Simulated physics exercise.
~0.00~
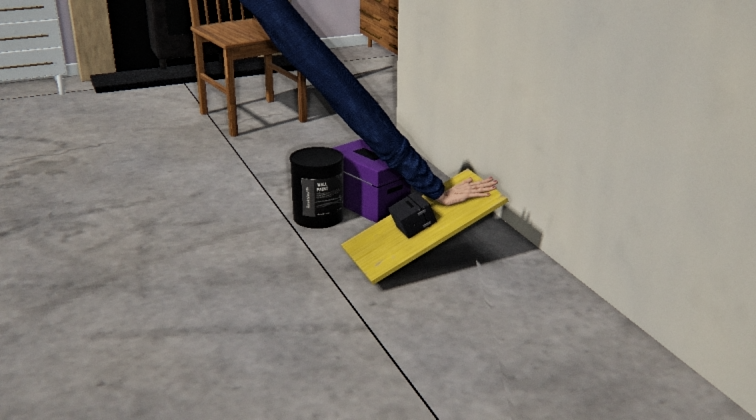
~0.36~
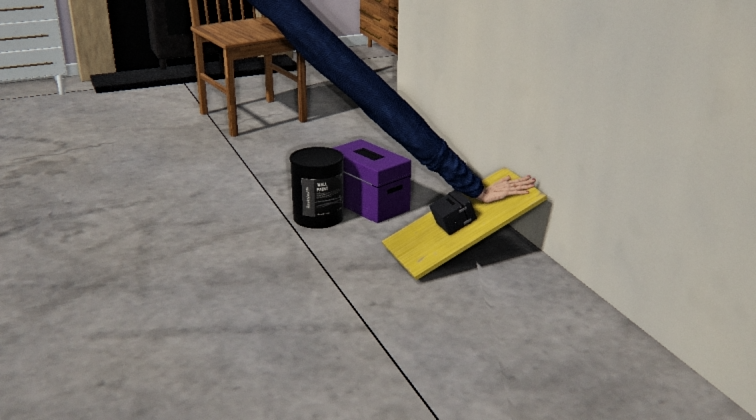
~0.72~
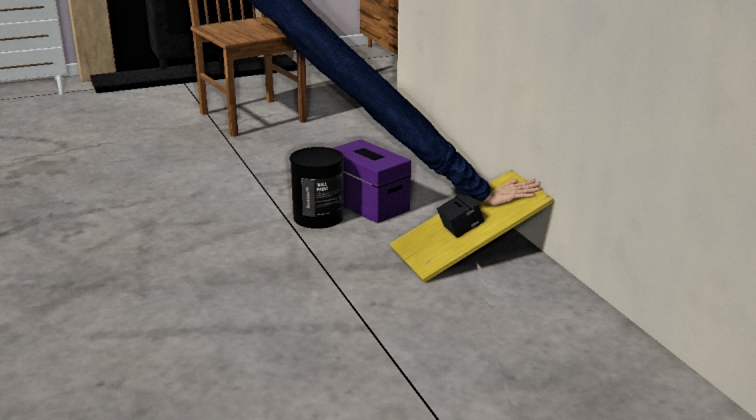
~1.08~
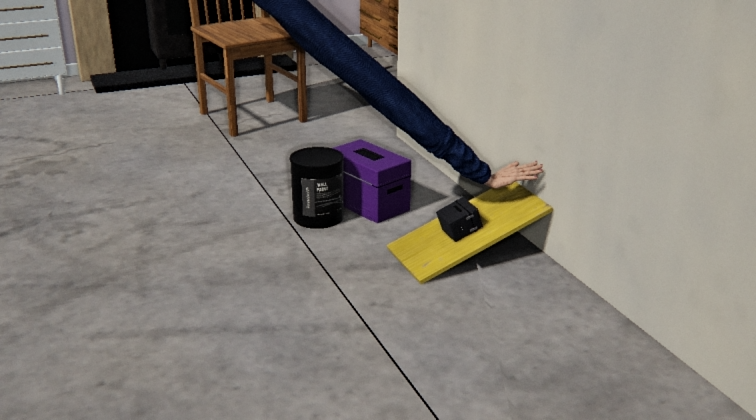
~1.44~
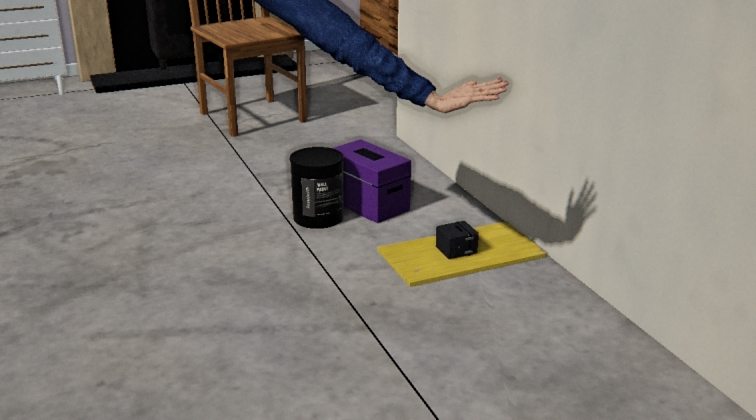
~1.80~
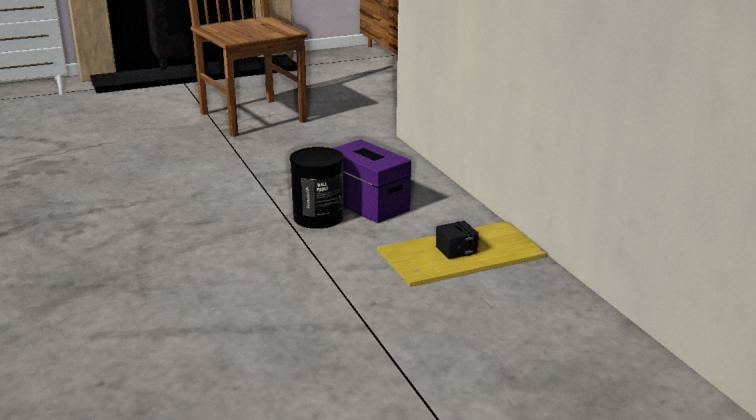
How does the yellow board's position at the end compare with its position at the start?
At the start the yellow board is tilted up under a hand, close to the purple box. By the end it lies flat on the floor, a little farther right and lower in view.
